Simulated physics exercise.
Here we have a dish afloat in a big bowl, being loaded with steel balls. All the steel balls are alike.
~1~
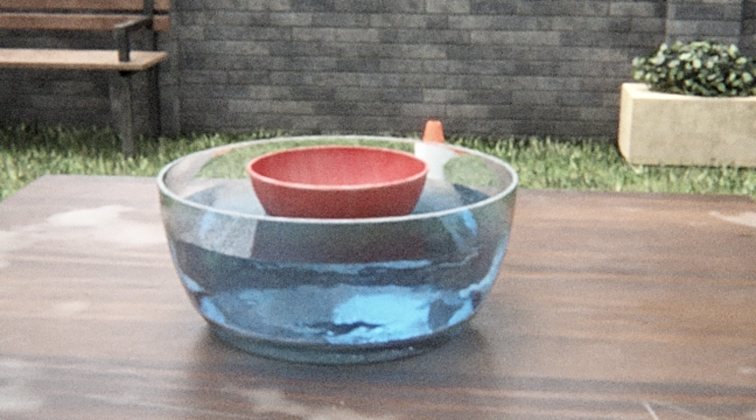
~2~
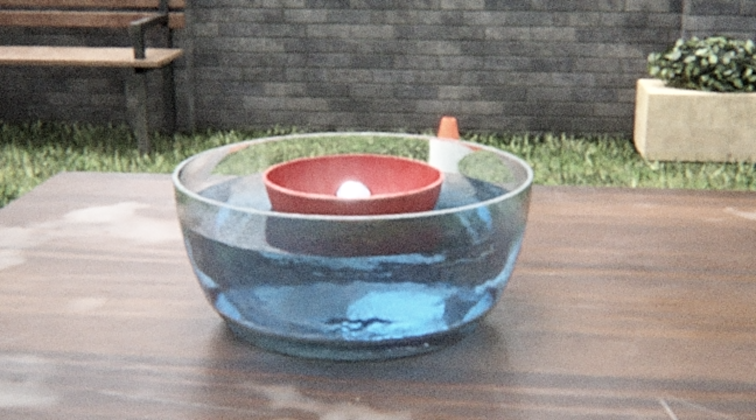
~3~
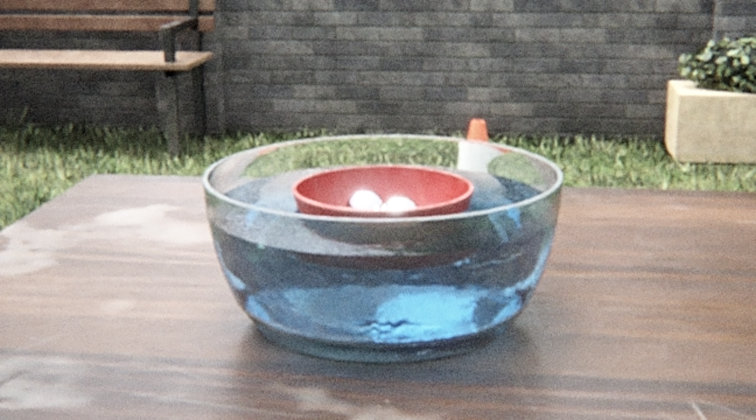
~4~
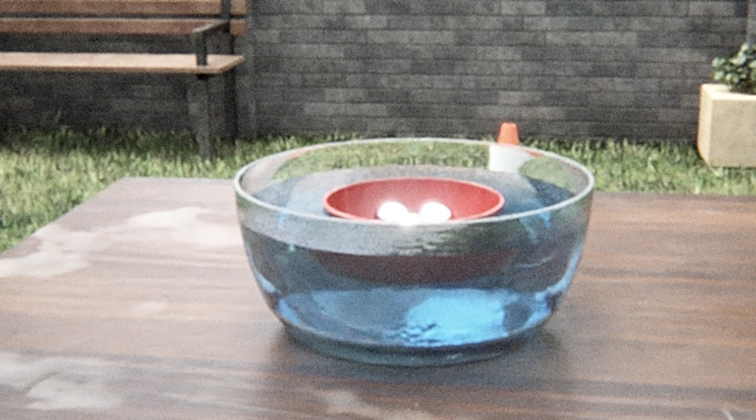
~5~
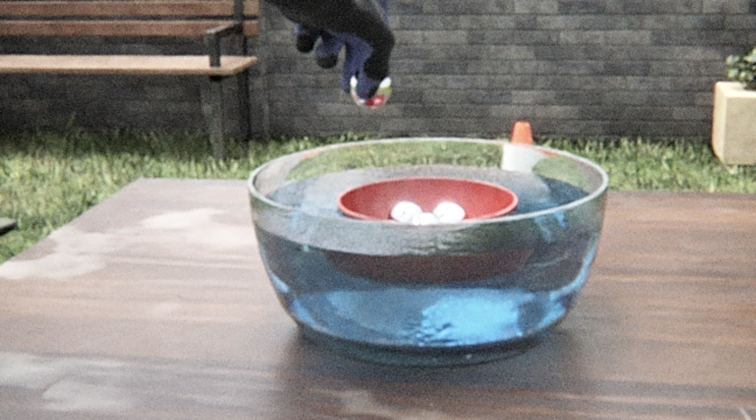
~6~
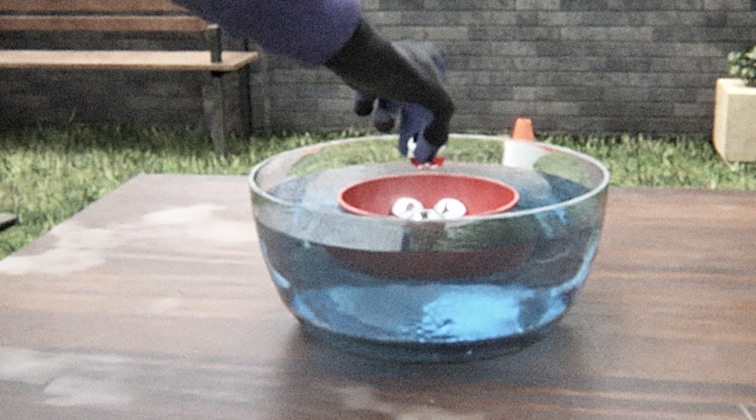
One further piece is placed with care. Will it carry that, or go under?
As it turns out, it floods and sinks.
Shortly, the steel ball is in and the dish dips.
Then, water pours in over its edge.
At the finish, the dish lies on the bottom with its load.
